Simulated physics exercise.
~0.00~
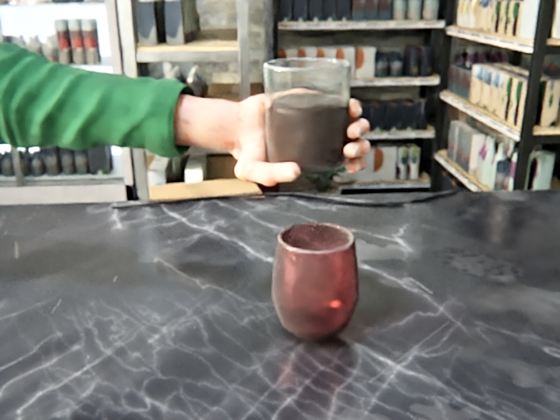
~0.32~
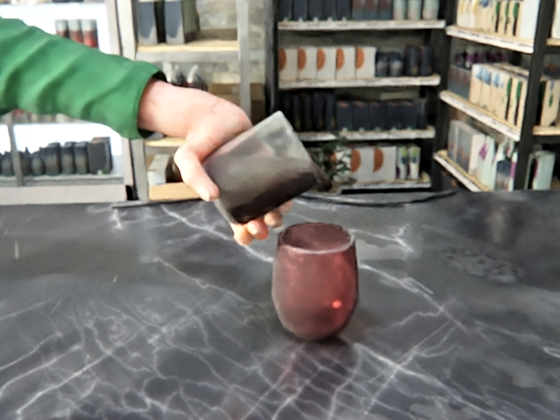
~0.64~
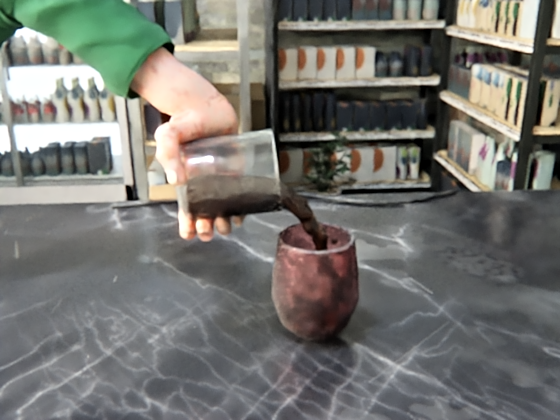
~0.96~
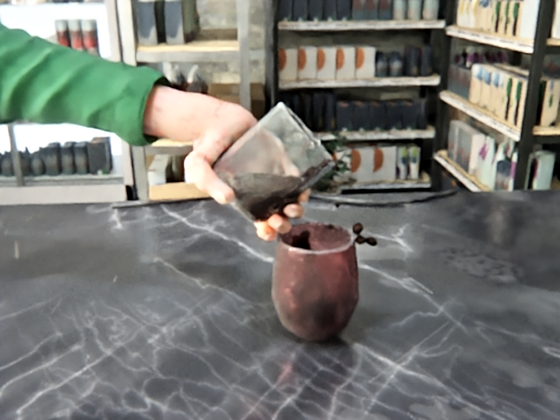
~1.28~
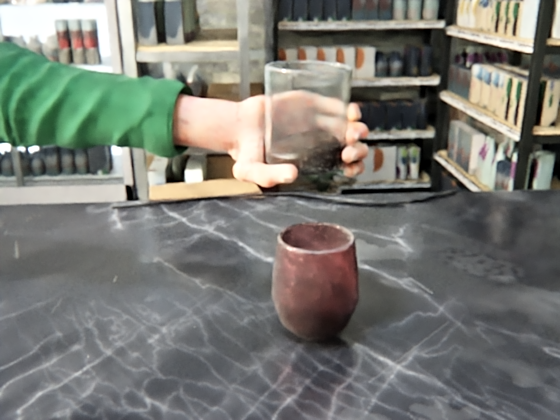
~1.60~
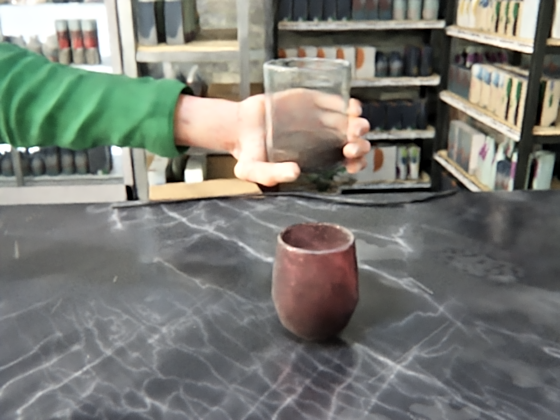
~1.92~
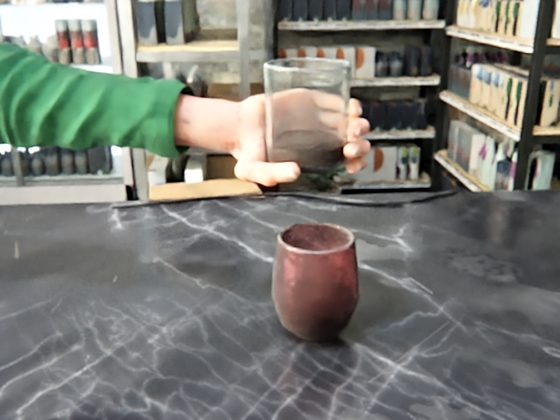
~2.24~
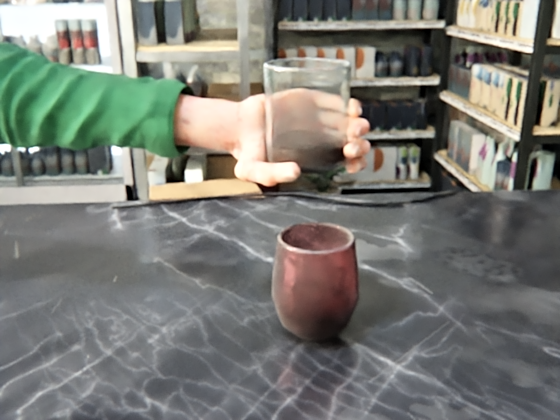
On a dark marbled countertop, a green-sleeved hand tipping a glass of dark coffee into a reddish cup, then holding it upright.
